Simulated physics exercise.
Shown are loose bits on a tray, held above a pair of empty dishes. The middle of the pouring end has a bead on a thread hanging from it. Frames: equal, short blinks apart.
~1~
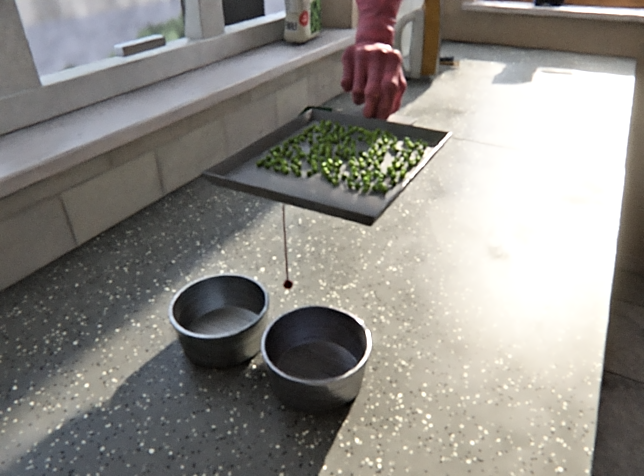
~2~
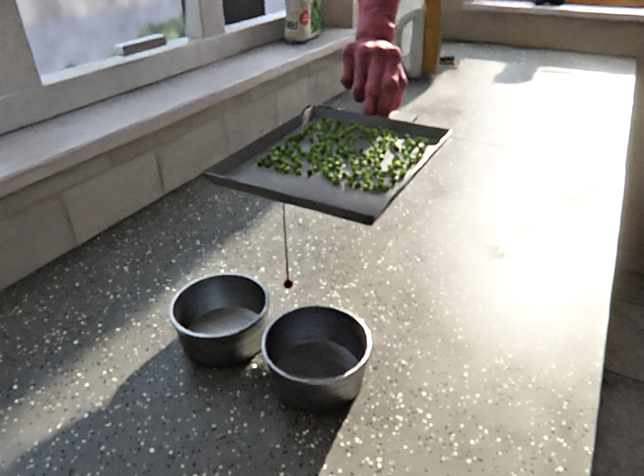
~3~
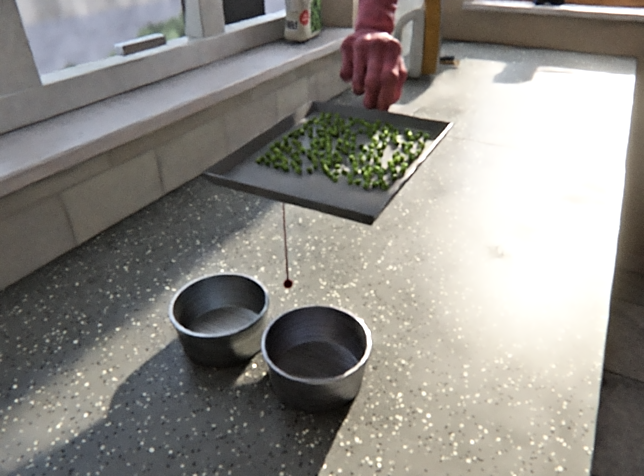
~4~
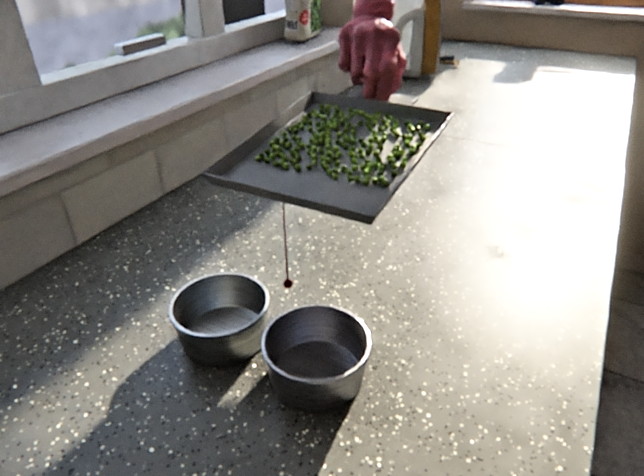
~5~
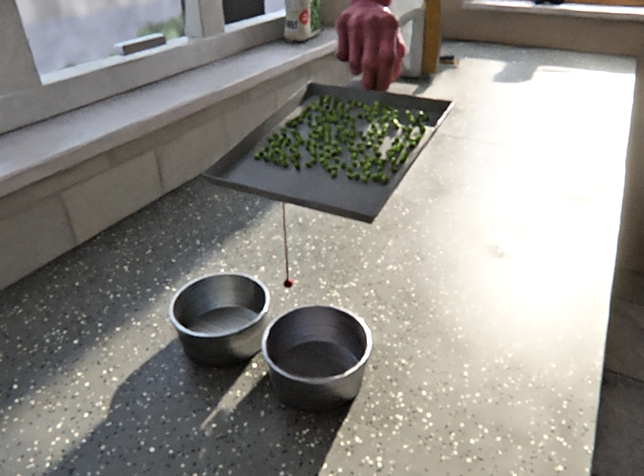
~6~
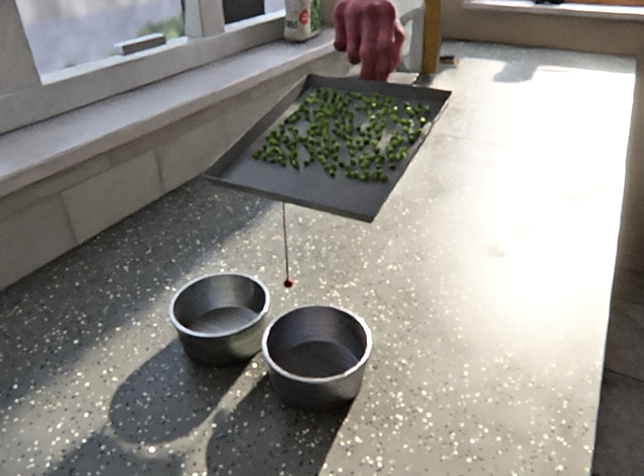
A speckled grey countertop beside a window and pale tiled wall is seen from above at an angle, with sunlight across its right side. A reddish hand is at the far edge of a dark tray of small green bits, above two empty round grey metal dishes, a small bead hanging on a thread. The hand gradually raises the tray's far edge, tilting it slightly towards the still camera.
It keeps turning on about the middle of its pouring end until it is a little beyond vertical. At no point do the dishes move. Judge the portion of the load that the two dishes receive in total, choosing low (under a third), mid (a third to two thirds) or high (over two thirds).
High, over two thirds.
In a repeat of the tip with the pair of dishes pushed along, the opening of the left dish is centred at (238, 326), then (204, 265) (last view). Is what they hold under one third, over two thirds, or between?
In order of the places: The middle third, then in the middle band.
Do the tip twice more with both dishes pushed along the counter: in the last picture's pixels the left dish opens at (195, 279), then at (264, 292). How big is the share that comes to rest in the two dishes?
Trial 1 about 80 %, trial 2 about 60 %.
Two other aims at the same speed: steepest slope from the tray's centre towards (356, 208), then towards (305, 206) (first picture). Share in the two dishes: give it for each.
40 % and 80 %.
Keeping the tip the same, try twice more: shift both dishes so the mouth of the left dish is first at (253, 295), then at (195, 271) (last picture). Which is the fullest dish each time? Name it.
The first time it's the one placed on the left, and the second time it's the one placed on the right.
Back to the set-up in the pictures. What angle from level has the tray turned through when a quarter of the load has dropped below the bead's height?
Angle: Close to 85°.
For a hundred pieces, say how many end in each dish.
Near 60 in a hundred for the left dish; near 30 for the right dish.
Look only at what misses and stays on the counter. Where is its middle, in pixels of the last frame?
Close to (262, 364).
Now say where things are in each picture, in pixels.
Corners of the pouring end (210, 171) and (371, 212), level; middle of the load (338, 153), dried peas; left dish (190, 347); right dish (289, 391); bead on its thread (288, 285), in the first frame.
Corners of the pouring end (210, 171) and (372, 212), level; middle of the load (338, 151), in the second frame.
Corners of the pouring end (210, 171) and (371, 212), tipped barely, level across its low end; middle of the load (338, 147), in the third frame.
Corners of the pouring end (209, 171) and (371, 211), tipped a little, level across its low end; middle of the load (337, 141), in the fourth frame.
Corners of the pouring end (209, 172) and (370, 211), tipped a little, level across its low end; middle of the load (337, 136), in the fifth frame.
Corners of the pouring end (208, 173) and (370, 211), tipped a little, level across its low end; middle of the load (335, 131); left dish (191, 345); right dish (290, 390), in the sixth frame.
Just after the last frame, tray tipped steeply; almost all on the tray; just a few in the right dish; about a tenth in the left dish; just a few outside both; just a few in the air.
A moment on, tray tipped right over; roughly a quarter in the right dish; roughly half in the left dish; about a tenth outside both; about a tenth in the air.
Further on, tray tipped past a quarter turn; roughly a quarter in the right dish; roughly two thirds in the left dish; about a tenth outside both.
When it is over, tray tipped past a quarter turn; roughly a quarter in the right dish; roughly two thirds in the left dish; about a tenth outside both.
